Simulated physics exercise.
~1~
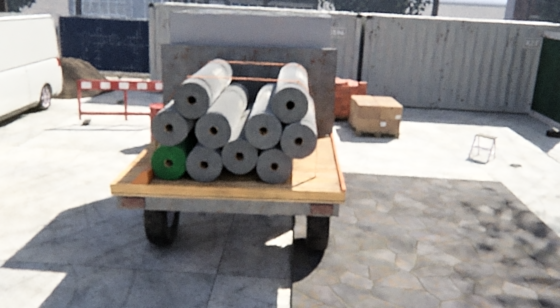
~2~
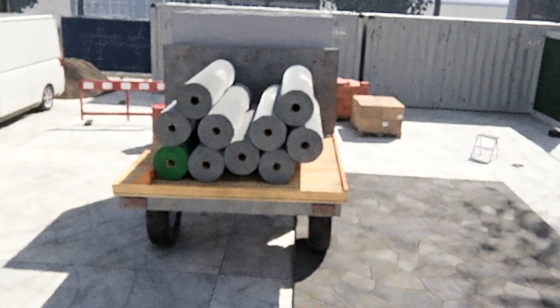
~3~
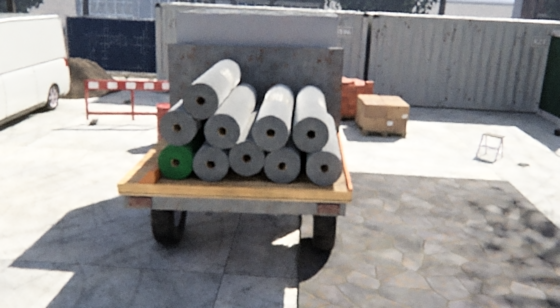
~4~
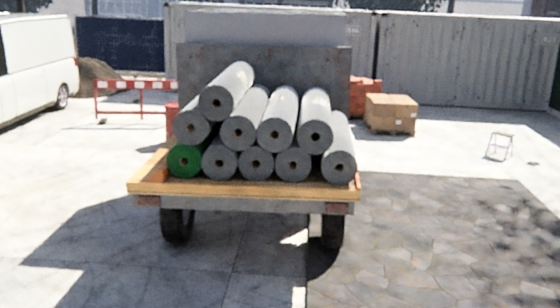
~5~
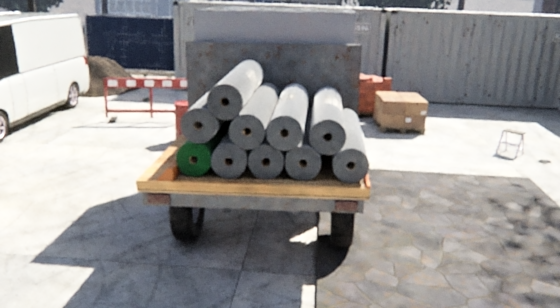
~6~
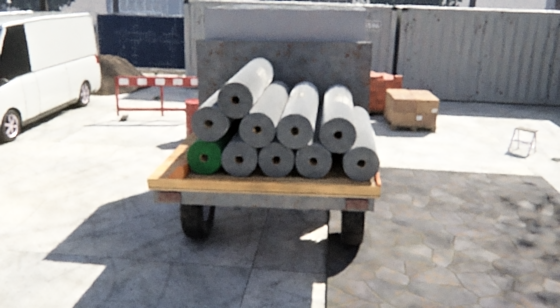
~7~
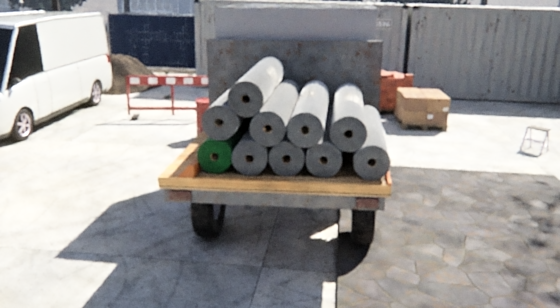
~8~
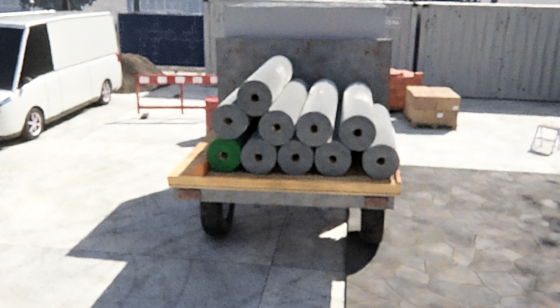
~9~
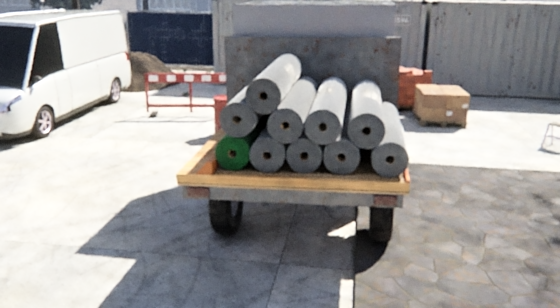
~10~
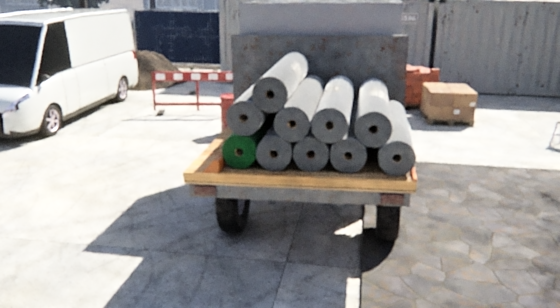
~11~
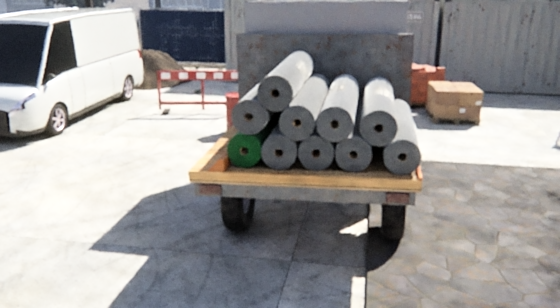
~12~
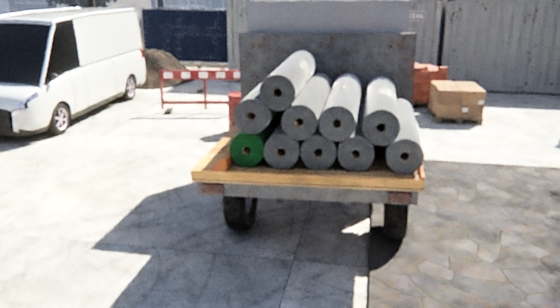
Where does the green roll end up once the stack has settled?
It is still aboard, resting on the vehicle's bed at the lower left corner of the stack.
